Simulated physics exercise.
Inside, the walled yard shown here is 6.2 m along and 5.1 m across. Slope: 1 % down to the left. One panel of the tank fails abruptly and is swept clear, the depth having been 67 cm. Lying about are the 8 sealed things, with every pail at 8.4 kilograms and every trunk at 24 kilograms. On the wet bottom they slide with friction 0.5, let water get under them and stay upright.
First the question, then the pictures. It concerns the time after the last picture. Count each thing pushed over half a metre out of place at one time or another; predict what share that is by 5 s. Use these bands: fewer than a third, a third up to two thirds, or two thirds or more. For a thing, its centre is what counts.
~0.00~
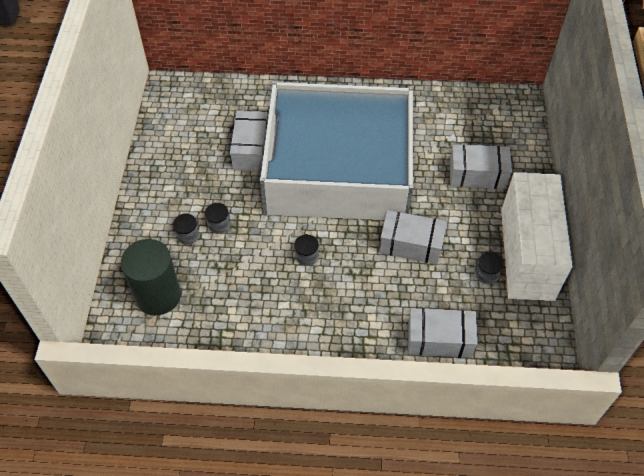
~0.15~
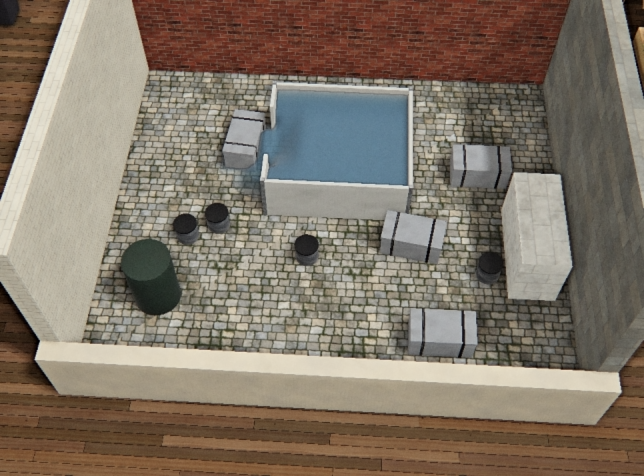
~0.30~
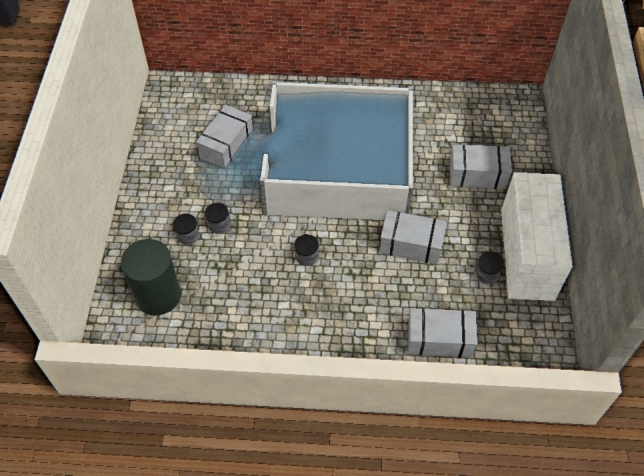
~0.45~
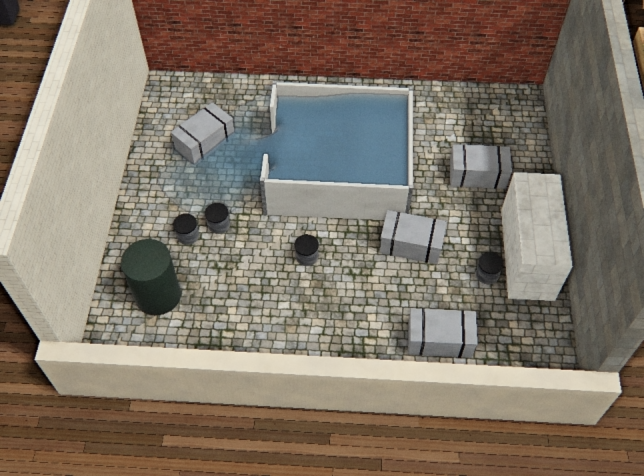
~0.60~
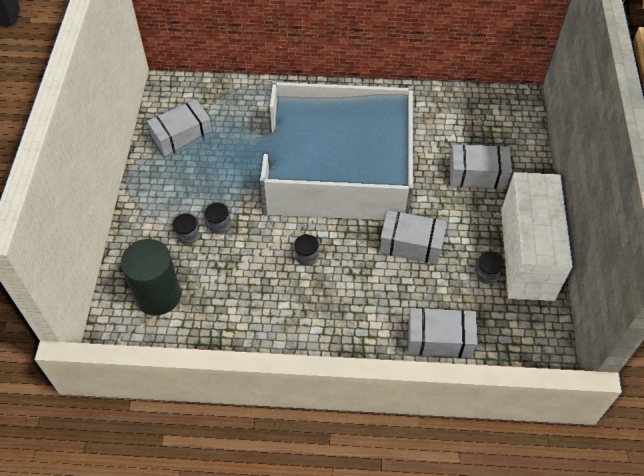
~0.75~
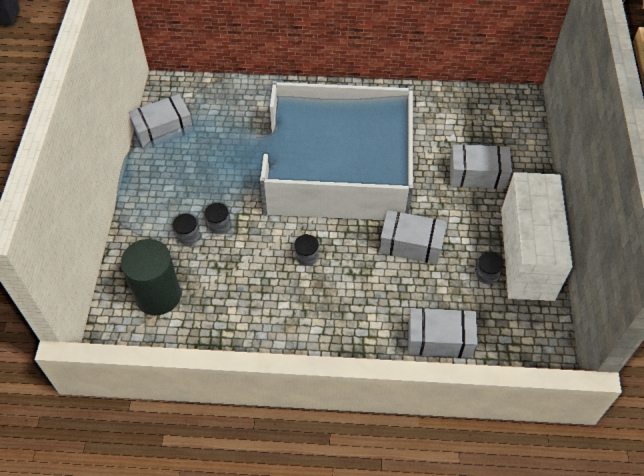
It falls in fewer than a third.
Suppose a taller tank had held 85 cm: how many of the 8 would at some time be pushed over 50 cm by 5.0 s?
The answer would then be 1.
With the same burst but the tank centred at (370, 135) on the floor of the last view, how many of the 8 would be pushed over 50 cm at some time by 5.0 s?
In that case the number is 2.
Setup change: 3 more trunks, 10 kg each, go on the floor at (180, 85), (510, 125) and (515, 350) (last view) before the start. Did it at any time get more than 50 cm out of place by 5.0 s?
Each in turn ends up beyond the limit, within the limit, within the limit.
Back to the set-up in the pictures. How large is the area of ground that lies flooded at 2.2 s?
Somewhere around 11.0 m2, roughly.
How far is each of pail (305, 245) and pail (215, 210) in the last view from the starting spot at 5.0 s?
In that order: 0 cm, 0 cm.
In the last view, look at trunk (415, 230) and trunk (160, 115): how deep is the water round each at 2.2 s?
About 0 and 20 cm.
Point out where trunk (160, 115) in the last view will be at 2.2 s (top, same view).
Position: About (186, 71).
After 1.1 s 1 of 8 are over 50 cm from their spots; 0 afloat.
After 2.2 s 1 of 8 are over 50 cm from their spots; 1 afloat.
After 3.5 s 1 of 8 are over 50 cm from their spots; 0 afloat.
After 5.0 s 1 of 8 are over 50 cm from their spots, and 1 have been at some point; 0 afloat.
